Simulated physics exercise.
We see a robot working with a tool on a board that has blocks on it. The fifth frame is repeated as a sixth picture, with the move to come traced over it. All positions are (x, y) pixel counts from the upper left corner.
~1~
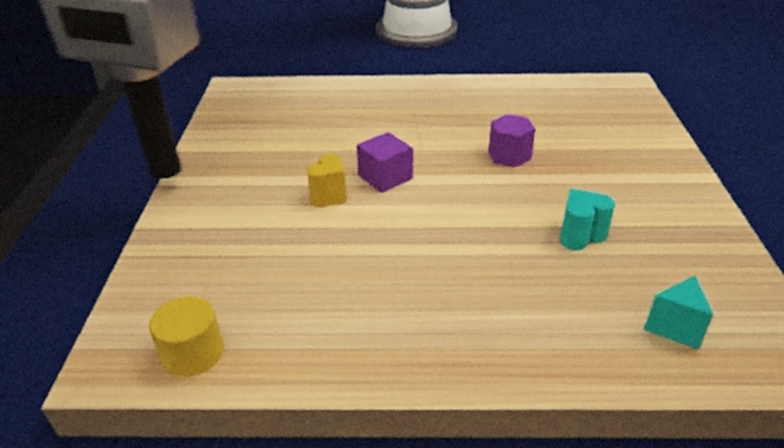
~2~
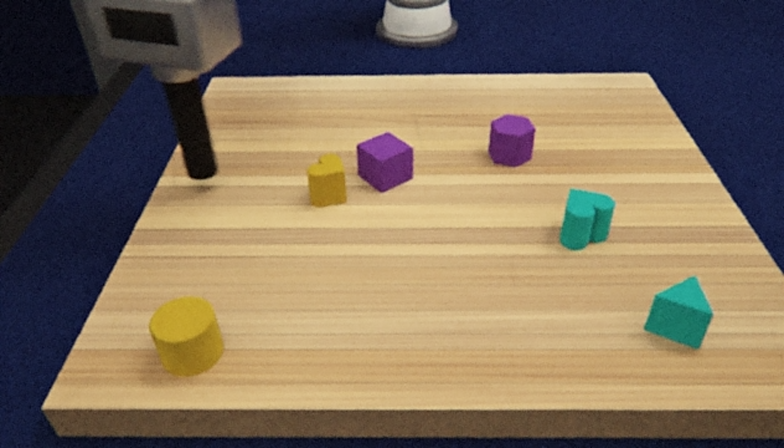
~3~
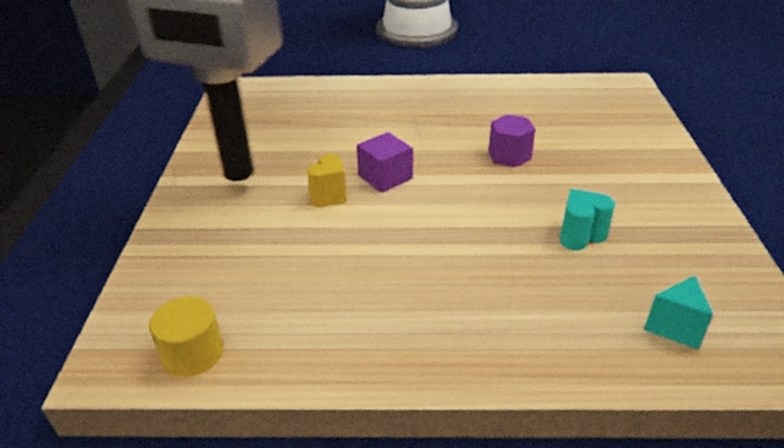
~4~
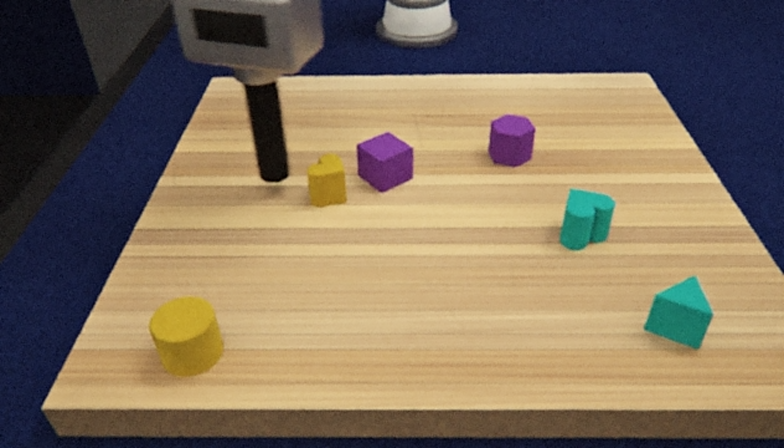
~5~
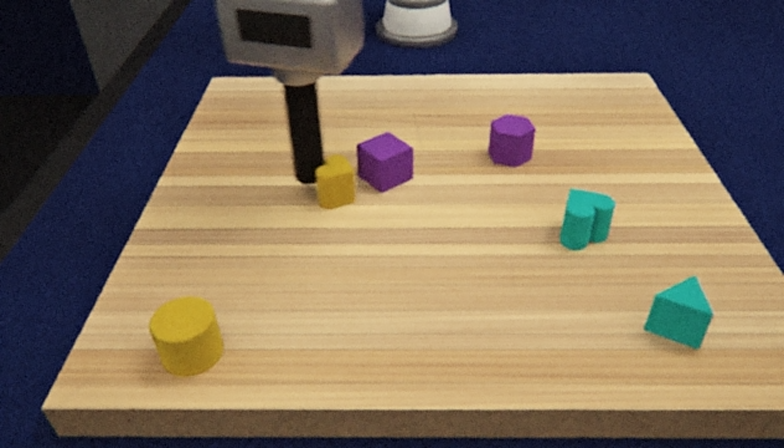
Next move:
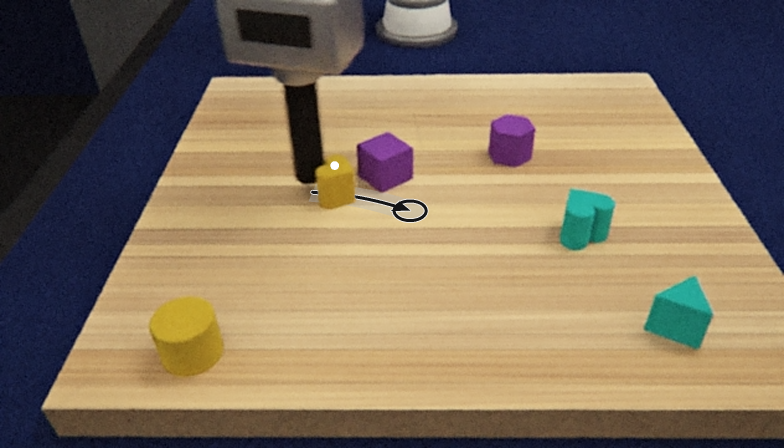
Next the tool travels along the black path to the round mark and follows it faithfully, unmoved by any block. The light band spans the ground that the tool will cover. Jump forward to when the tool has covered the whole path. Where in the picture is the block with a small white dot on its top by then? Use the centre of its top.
Final place: (439, 184).
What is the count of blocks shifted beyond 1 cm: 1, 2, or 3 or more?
Once the path ends, one block will have shifted.
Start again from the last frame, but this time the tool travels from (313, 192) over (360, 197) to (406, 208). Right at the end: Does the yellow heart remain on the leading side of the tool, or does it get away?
It keeps leading.
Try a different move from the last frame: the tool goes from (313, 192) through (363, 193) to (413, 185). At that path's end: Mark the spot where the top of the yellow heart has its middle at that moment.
If I read the scene right, the answer is (397, 173).
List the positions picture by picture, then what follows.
The first frame shows tool tip (167, 171); block tops, yellow heart (327, 164); purple square (385, 145).
The second frame shows tool (203, 172); blocks unchanged.
The third frame shows tool (239, 173); blocks unchanged.
The fourth frame shows tool (275, 175); blocks unchanged.
The fifth frame shows tool (311, 176); yellow heart (335, 166); purple square (385, 145).
Path on the board, from (313, 192) by way of (346, 196) and (378, 202) to (410, 211); the dot is on the yellow heart.
What follows on the original path. One third of the way, tool (345, 179); yellow heart (371, 169).
Two thirds of the way, tool (380, 186); yellow heart (407, 176); purple square (389, 145), turned 20° anticlockwise.
At the end, tool (410, 194); yellow heart (439, 184); purple square (389, 145), turned 20° anticlockwise.
